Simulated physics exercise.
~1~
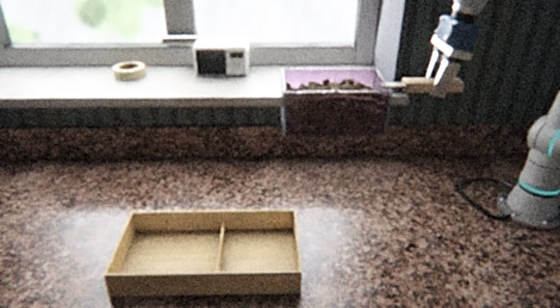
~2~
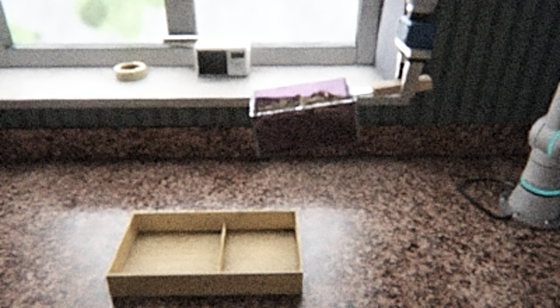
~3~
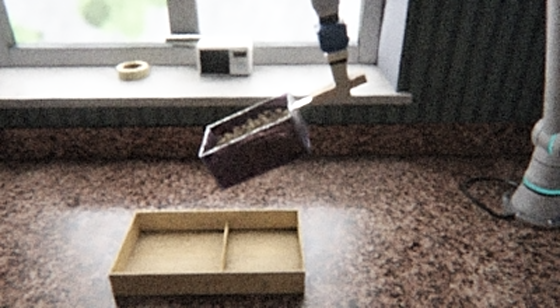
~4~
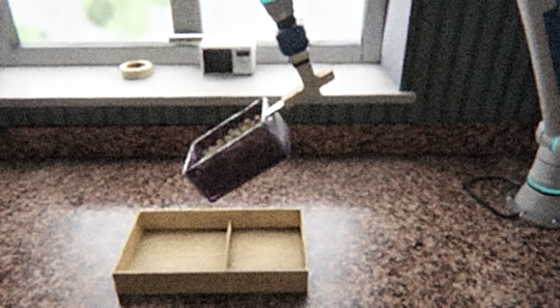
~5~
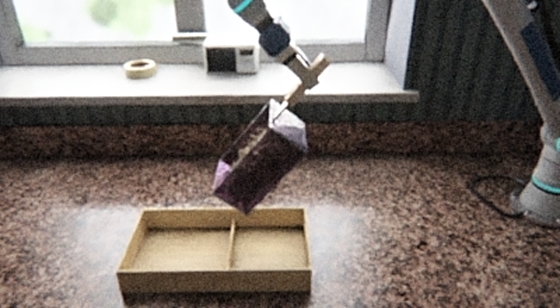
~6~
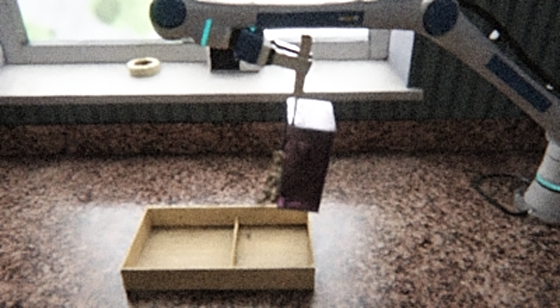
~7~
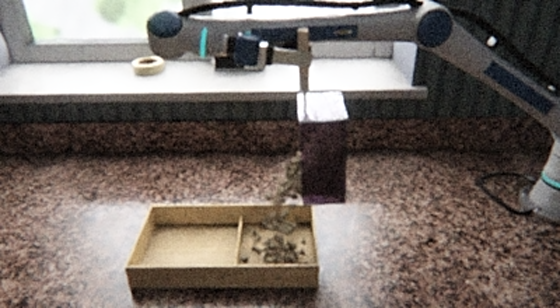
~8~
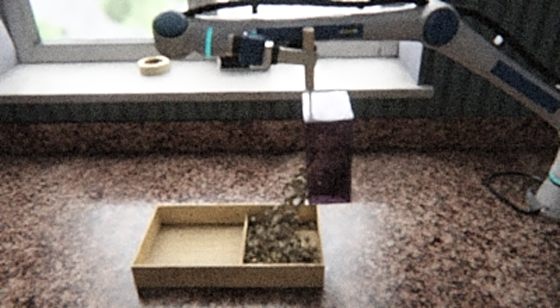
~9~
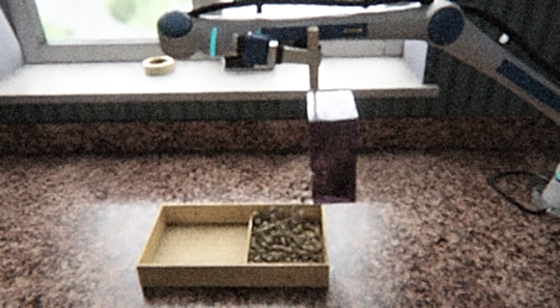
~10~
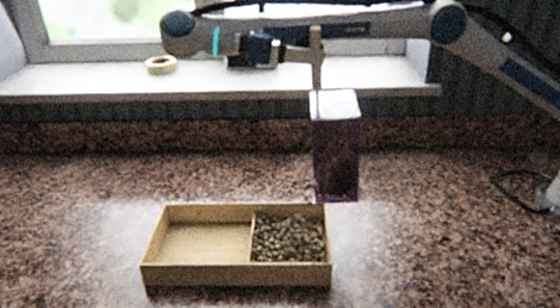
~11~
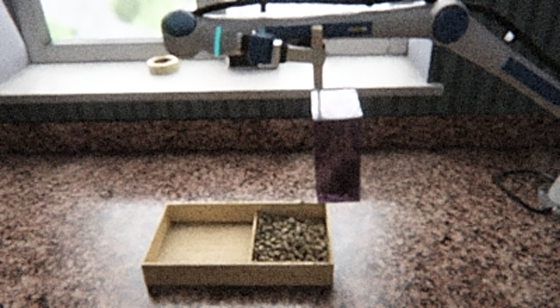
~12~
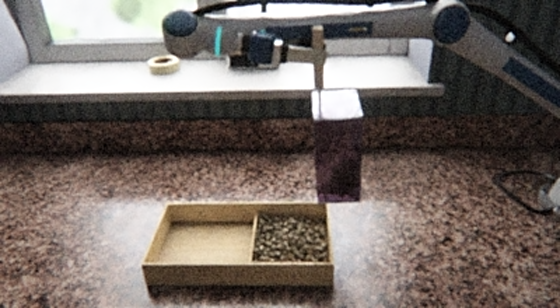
A speckled reddish-brown stone counter stands before a bright window and a dark striped wall, seen from the front and slightly above. A shallow tan box divided in two sits on the counter, while a roll of tape and a small pale device rest on the white sill. A robot arm holds a translucent purple container of small pebbles by a handle, carries it left and down, and tips it steeply. Pebbles pour into the tray's right part, heaping up as the stream thins out. The arm then holds the upended container still above the filled right part, the left one empty.
